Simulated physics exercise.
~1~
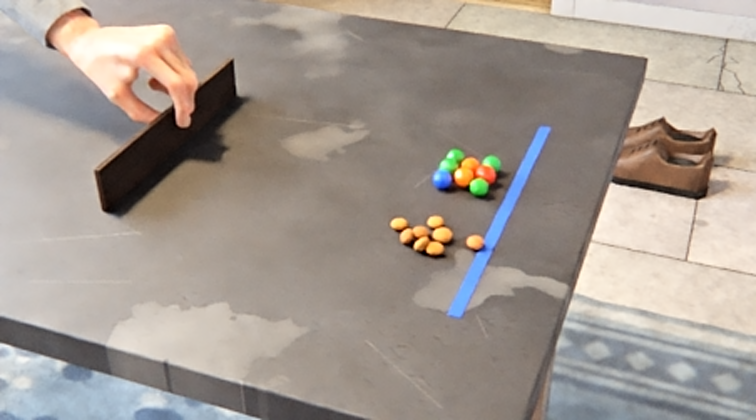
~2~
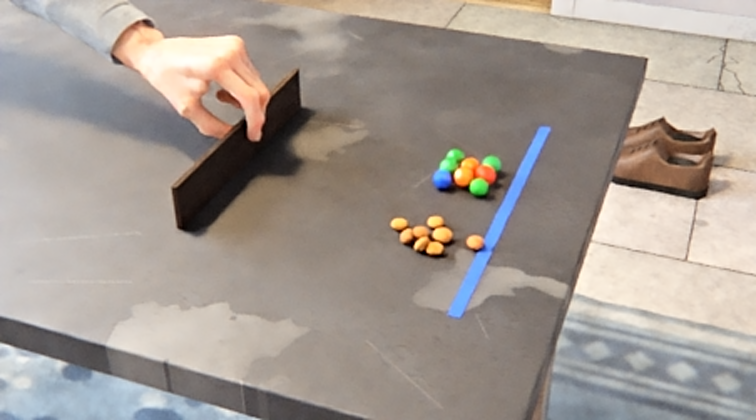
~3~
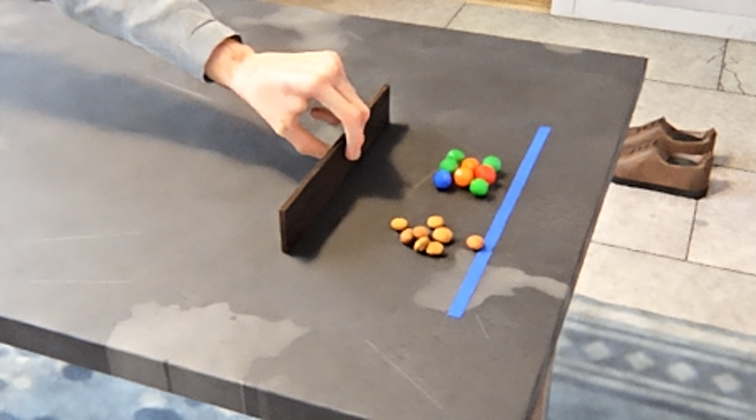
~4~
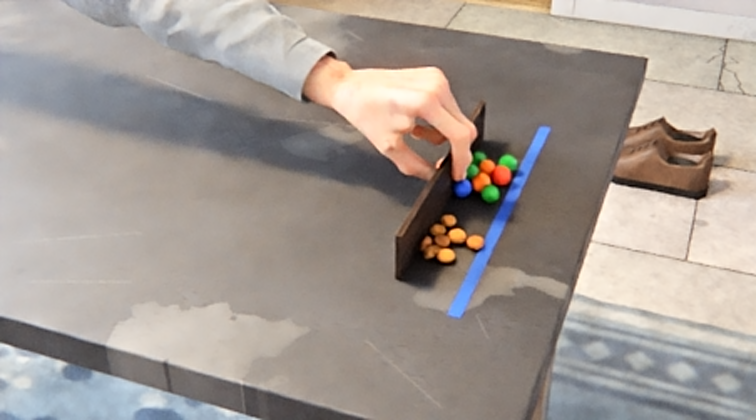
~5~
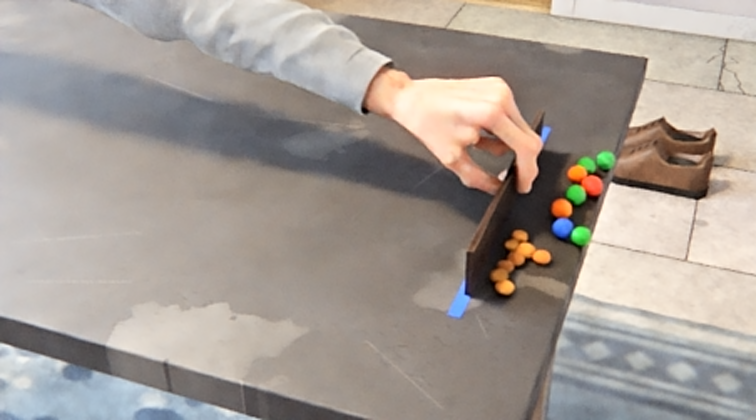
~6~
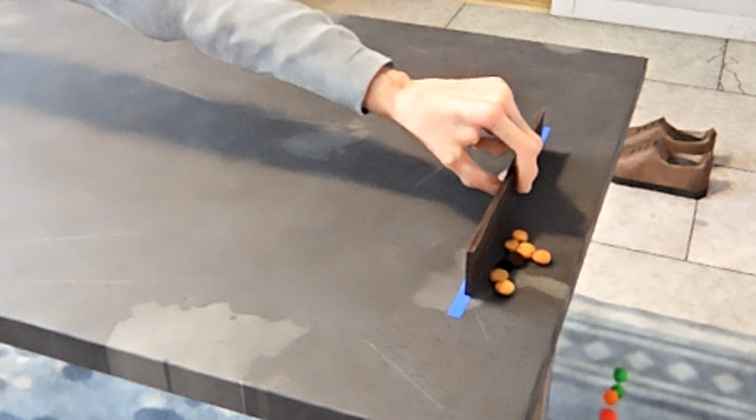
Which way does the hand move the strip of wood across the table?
The hand moves the strip of wood to the right, toward the blue tape.
